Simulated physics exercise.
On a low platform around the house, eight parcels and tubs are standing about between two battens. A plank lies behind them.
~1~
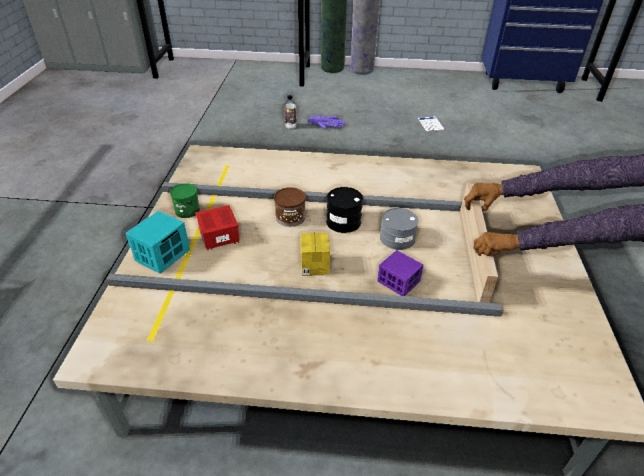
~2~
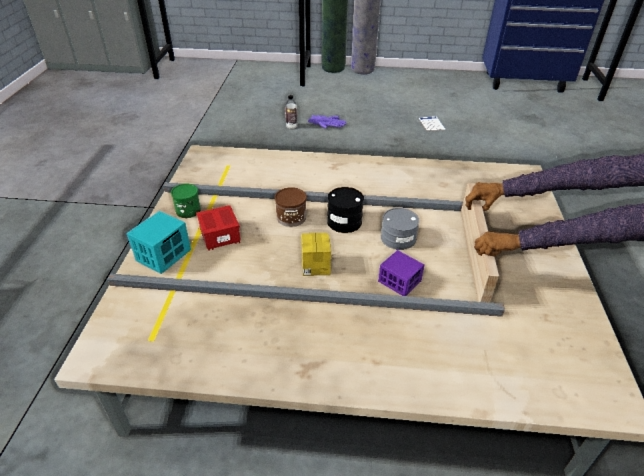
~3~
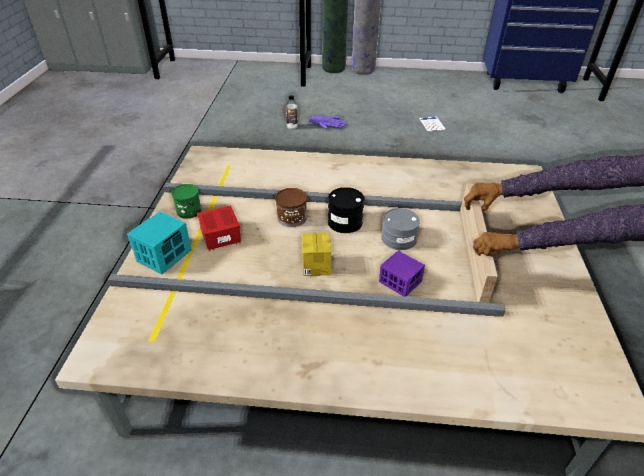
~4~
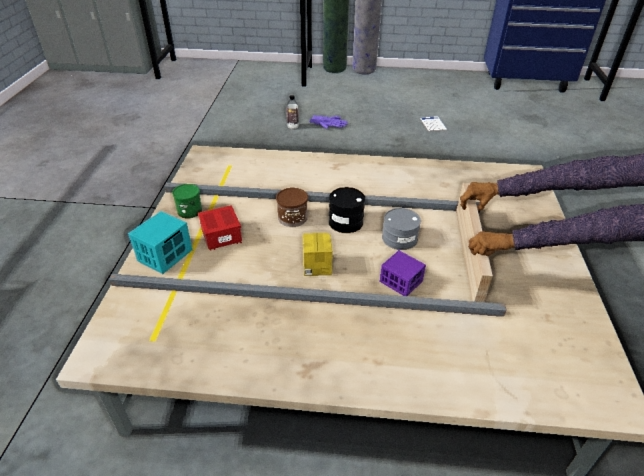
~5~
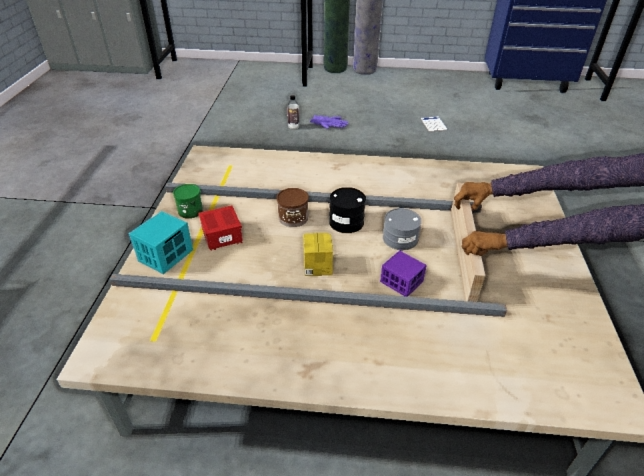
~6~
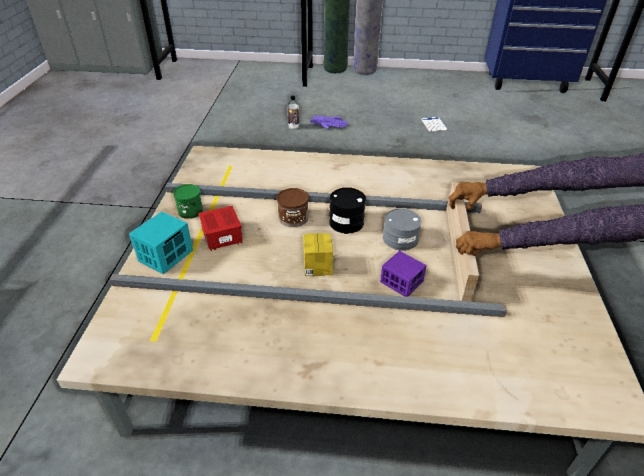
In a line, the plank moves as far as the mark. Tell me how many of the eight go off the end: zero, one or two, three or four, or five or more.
The answer is one or two.
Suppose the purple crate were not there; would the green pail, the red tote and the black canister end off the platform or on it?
Here's how it goes: The green pail ends up down, the red tote is still up there, and the black canister is still up there.
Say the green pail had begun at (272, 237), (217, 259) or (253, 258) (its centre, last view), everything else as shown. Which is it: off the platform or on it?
Taking the places in order, it keeps its place, then keeps its place, then keeps its place.
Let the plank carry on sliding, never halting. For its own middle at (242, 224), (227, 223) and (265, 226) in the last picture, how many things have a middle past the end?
Place by place: 0, 0 and 0.
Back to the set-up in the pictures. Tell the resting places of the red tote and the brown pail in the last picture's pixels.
About (148, 230), and the other about (163, 203).
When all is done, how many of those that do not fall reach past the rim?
The figure is 2.
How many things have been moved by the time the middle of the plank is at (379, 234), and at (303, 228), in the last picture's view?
Tally: 3; 5.
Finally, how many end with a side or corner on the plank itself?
Contact count: 4.
Early on, none off yet; turquoise crate at rest near (162, 242); green pail at rest near (189, 202); red tote at rest near (221, 228).
A while later, none off yet; turquoise crate travelled a little near (156, 244); green pail travelled a little near (184, 201); red tote travelled about its own width near (194, 233).
Finally, the number that fall off is one or two; lost, green pail and turquoise crate.
